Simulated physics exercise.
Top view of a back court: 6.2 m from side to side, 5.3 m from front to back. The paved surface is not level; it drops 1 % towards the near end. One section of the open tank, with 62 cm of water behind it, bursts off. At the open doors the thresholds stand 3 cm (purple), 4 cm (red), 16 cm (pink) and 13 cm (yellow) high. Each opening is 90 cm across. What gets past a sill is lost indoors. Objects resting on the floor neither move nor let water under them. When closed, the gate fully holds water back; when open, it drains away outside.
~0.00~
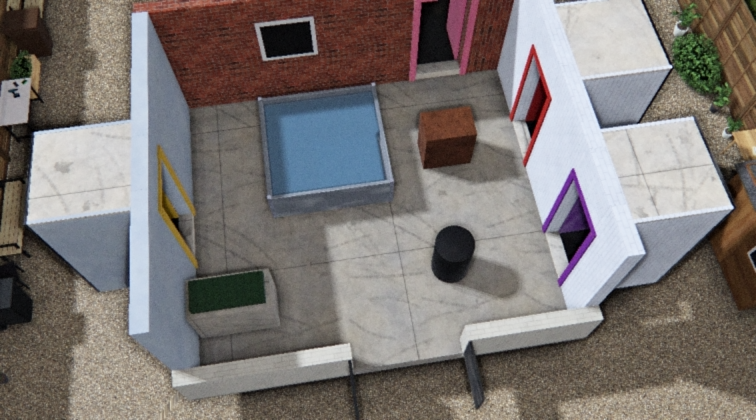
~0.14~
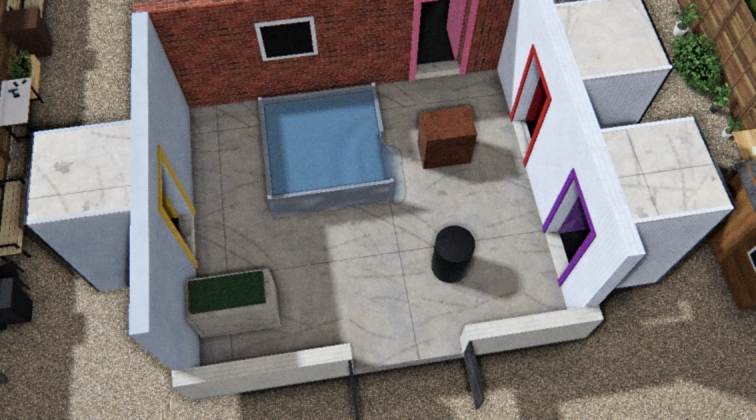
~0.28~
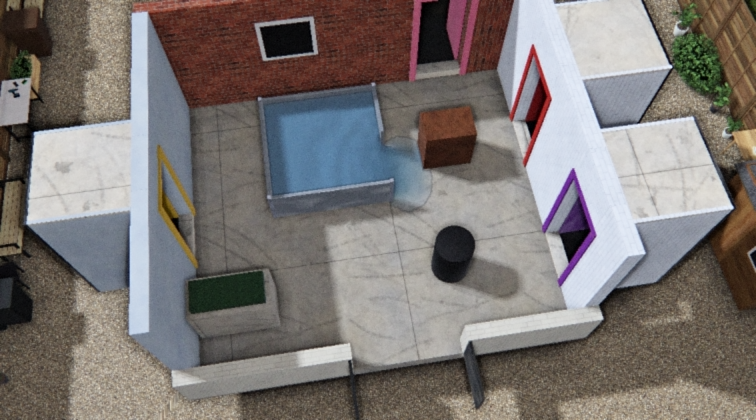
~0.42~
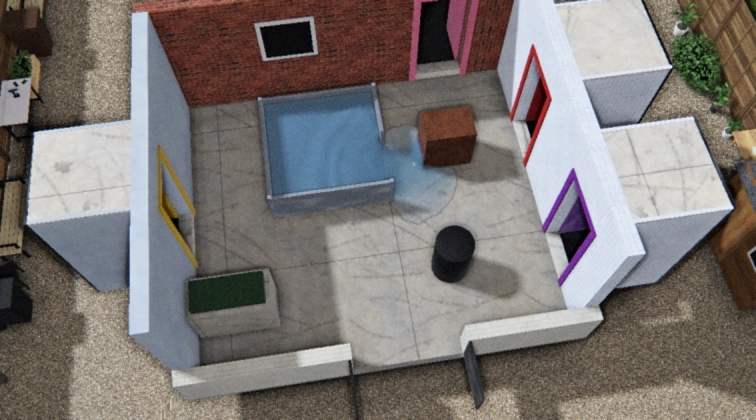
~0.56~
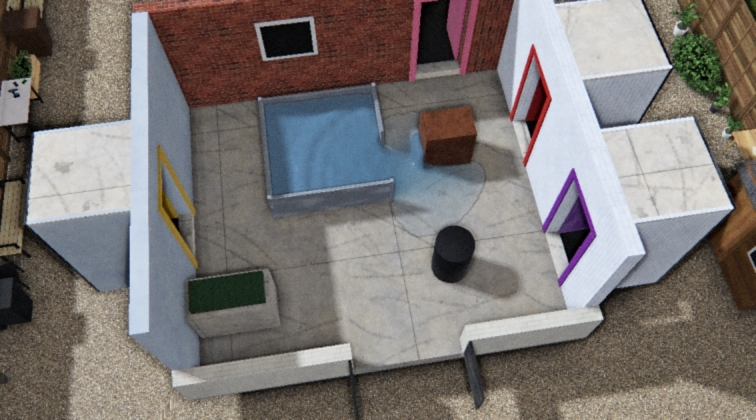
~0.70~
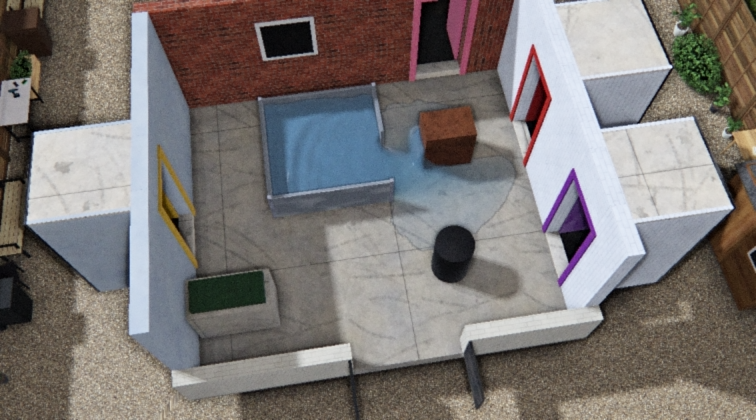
Water pouring from the right side of an open tank in a walled courtyard, spreading across paving around a brown block.
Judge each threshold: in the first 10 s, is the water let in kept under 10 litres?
Verdicts: Purple door, not kept under; red door, not kept under; pink door, kept under; yellow door, kept under.
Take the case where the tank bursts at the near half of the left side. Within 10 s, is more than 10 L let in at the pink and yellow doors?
Pink: Within the limit; yellow: Exceeding the limit.
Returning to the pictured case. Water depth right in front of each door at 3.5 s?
Depths: Purple door 15 cm, red door 7 cm, pink door 9 cm, yellow door 0 cm.
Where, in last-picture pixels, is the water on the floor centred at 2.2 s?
Roughly (388, 171).
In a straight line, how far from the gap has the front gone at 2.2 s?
I'd put it close to 4.2 m.
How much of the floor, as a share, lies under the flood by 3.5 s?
Close to 60 in a hundred.
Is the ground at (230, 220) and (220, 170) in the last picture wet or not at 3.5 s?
Untouched, untouched.
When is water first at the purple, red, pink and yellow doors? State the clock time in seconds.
Arrival times: Purple 1.4 seconds, red 1.1 seconds, pink 1.1 seconds, yellow 5.5 seconds.
After 1.4 s water covers 30 % of the floor and is deepest (48 cm) near (418, 170); purple door 8 cm at the sill, 0 L in, red door 6 cm at the sill, 3 L in, pink door 7 cm at the sill, 0 L in, yellow door not reached.
After 2.2 s water covers 40 % of the floor and is deepest (48 cm) near (570, 321); purple door 15 cm at the sill, 42 L in, red door 11 cm at the sill, 14 L in, pink door 13 cm at the sill, 0 L in, yellow door not reached.
After 3.5 s water covers 60 % of the floor and is deepest (28 cm) near (570, 321); purple door 15 cm at the sill, 119 L in, red door 7 cm at the sill, 35 L in, pink door 9 cm at the sill, 0 L in, yellow door not reached.
After 6.0 s water covers 90 % of the floor and is deepest (17 cm) near (549, 324); purple door 13 cm at the sill, 253 L in, red door 8 cm at the sill, 70 L in, pink door 7 cm at the sill, 0 L in, yellow door 7 cm at the sill, 0 L in.
After 10.0 s water covers 95 % of the floor and is deepest (13 cm) near (549, 324); purple door 9 cm at the sill, 387 L in, red door 6 cm at the sill, 101 L in, pink door 5 cm at the sill, 0 L in, yellow door 9 cm at the sill, 0 L in.
